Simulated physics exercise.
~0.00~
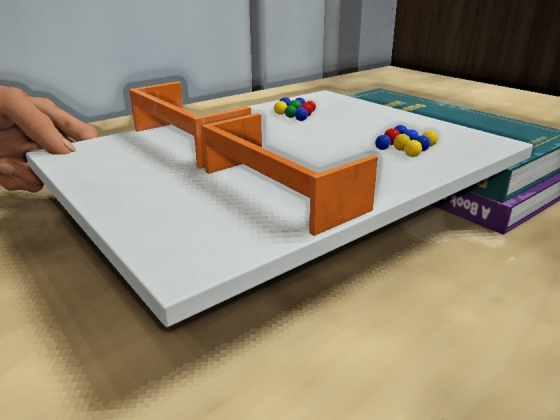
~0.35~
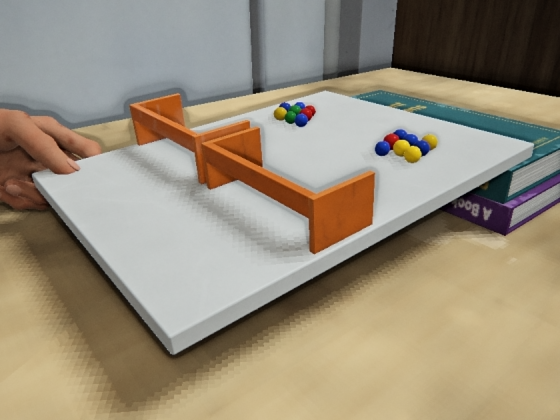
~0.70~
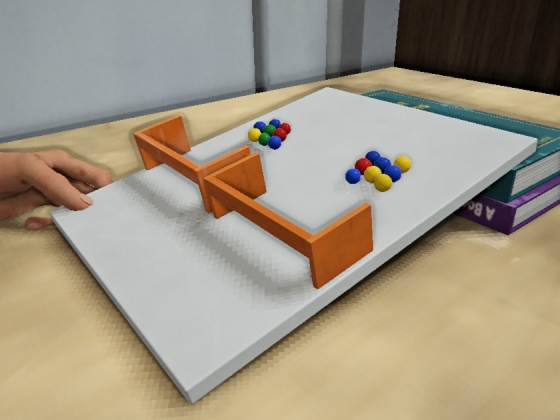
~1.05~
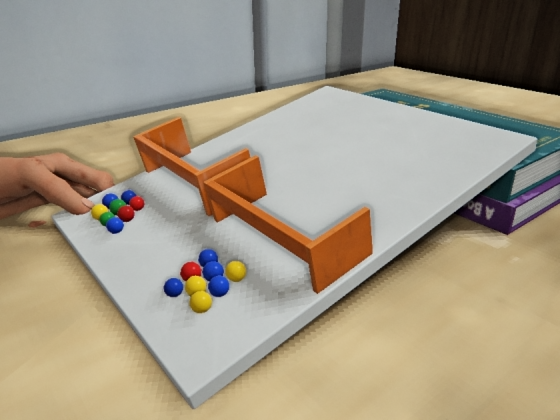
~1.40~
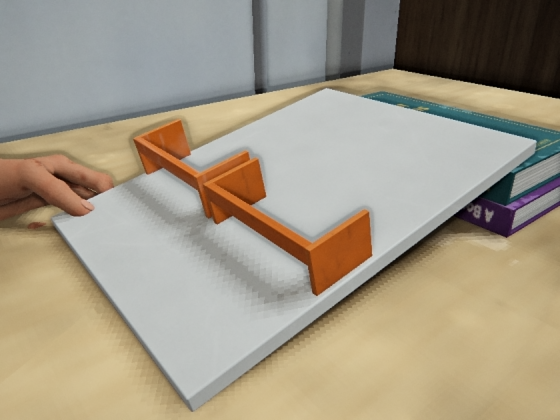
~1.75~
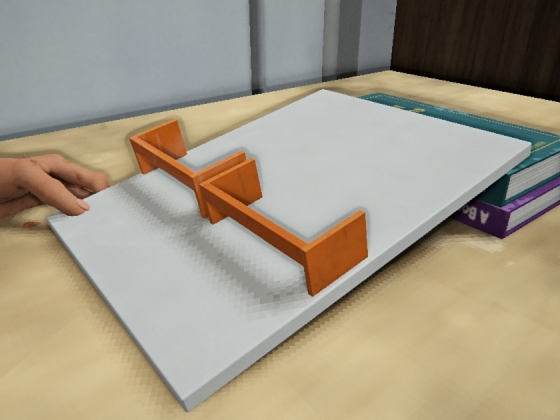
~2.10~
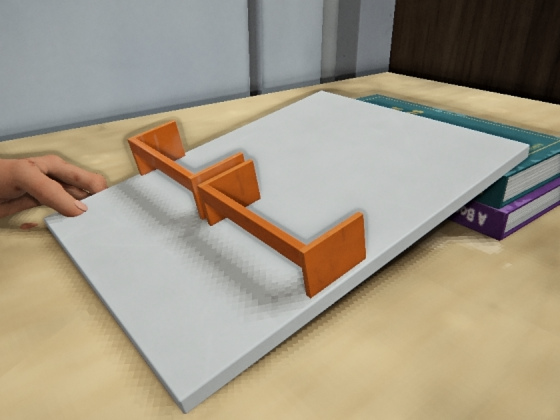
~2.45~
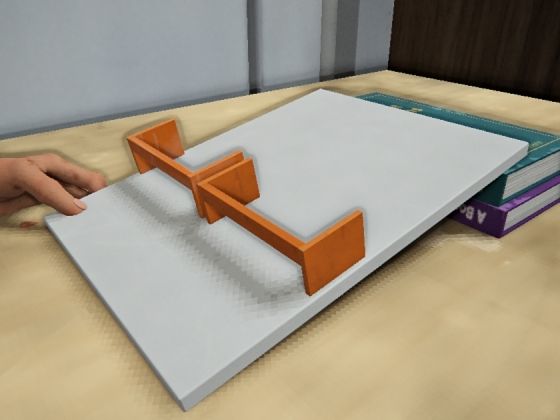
Two clusters of colorful little balls rolled down a white board as a hand lowered its left end to the table, the other end propped on books; both passed under the orange barriers and went out of sight, leaving the board sloping.
